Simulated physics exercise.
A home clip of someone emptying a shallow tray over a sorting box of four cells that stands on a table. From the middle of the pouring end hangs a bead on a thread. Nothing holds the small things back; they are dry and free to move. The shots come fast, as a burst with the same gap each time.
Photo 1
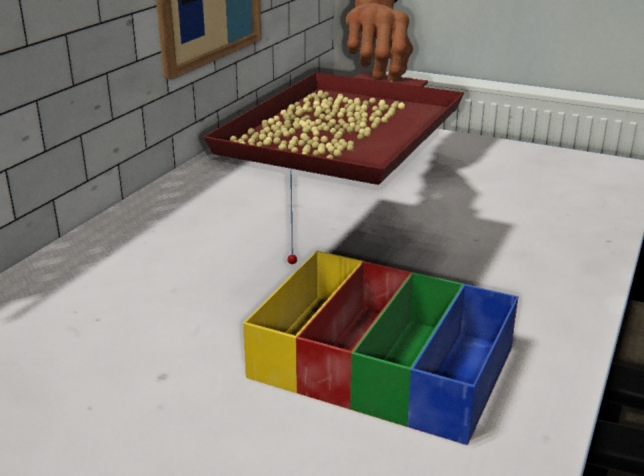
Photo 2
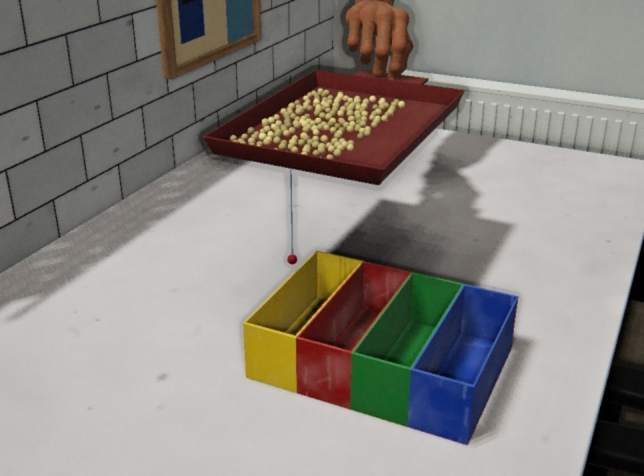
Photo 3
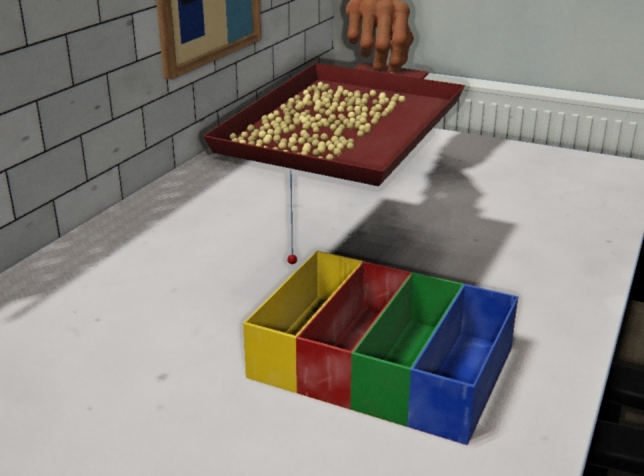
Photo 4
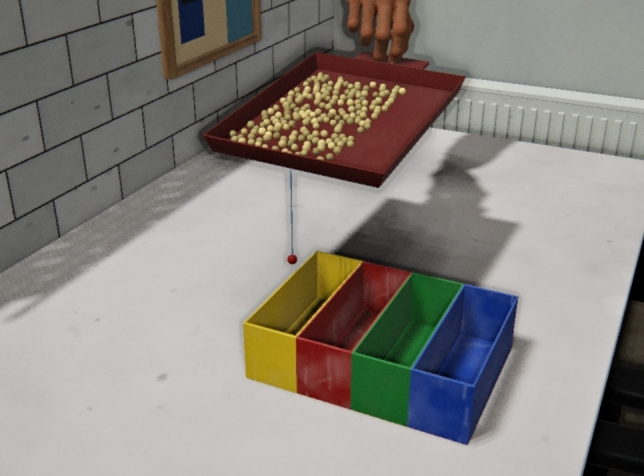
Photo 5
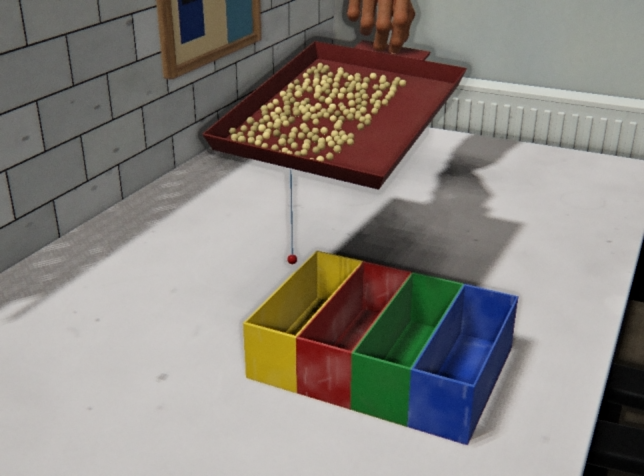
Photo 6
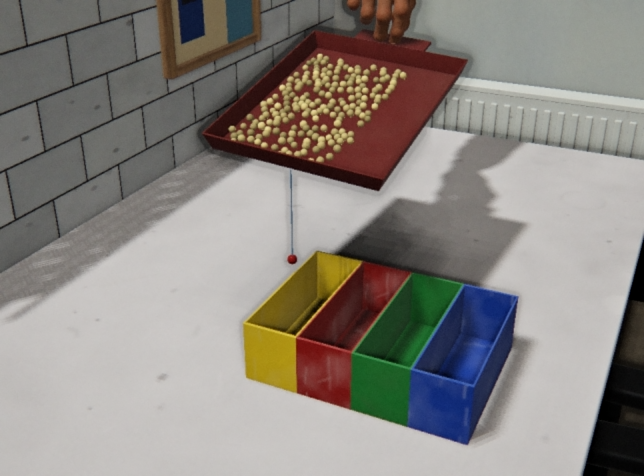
At first, a hand holds a shallow red tray of pale beans level above a box with yellow, red, green and blue cells, a red bead hanging on a thread. Then the hand rises slightly, tilting the tray a little toward its near right corner, while the beans barely shift within it.
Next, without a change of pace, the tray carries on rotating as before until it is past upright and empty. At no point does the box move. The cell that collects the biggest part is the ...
... Red one.
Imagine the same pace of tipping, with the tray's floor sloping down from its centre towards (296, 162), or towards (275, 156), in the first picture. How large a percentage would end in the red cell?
I'd expect around 10 in a hundred first and around 0 in a hundred second.
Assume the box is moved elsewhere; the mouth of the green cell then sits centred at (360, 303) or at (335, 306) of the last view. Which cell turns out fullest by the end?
So the first one goes to that green cell and the second to the green cell.
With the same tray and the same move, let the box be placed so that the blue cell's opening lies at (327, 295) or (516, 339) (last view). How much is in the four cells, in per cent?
You'd get 50 per cent first and 80 per cent second.
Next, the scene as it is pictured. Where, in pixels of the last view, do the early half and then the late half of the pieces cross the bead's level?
The opening part goes through (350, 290); what follows goes through (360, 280).
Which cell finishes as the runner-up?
That's the cell in yellow.
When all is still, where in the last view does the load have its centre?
Centre at rest: Close to (346, 356).
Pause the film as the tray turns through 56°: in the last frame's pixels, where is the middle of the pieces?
Close to (328, 158).
Soon after the last picture, tray tipped steeply; nearly all on the tray; a stray few in the red cell; a stray few in the green cell; a stray few falling or outside the box.
A little later, tray tipped right over; a small part on the tray; about half in the red cell; about a quarter in the yellow cell; a stray few in the green cell; about a quarter falling or outside the box.
Later still, tray tipped past a quarter turn; about two thirds in the red cell; about a quarter in the yellow cell; a stray few in the green cell; a stray few falling or outside the box.
At rest, tray tipped past a quarter turn; about two thirds in the red cell; about a quarter in the yellow cell; a stray few in the green cell; none in the blue cell; a stray few outside the box.
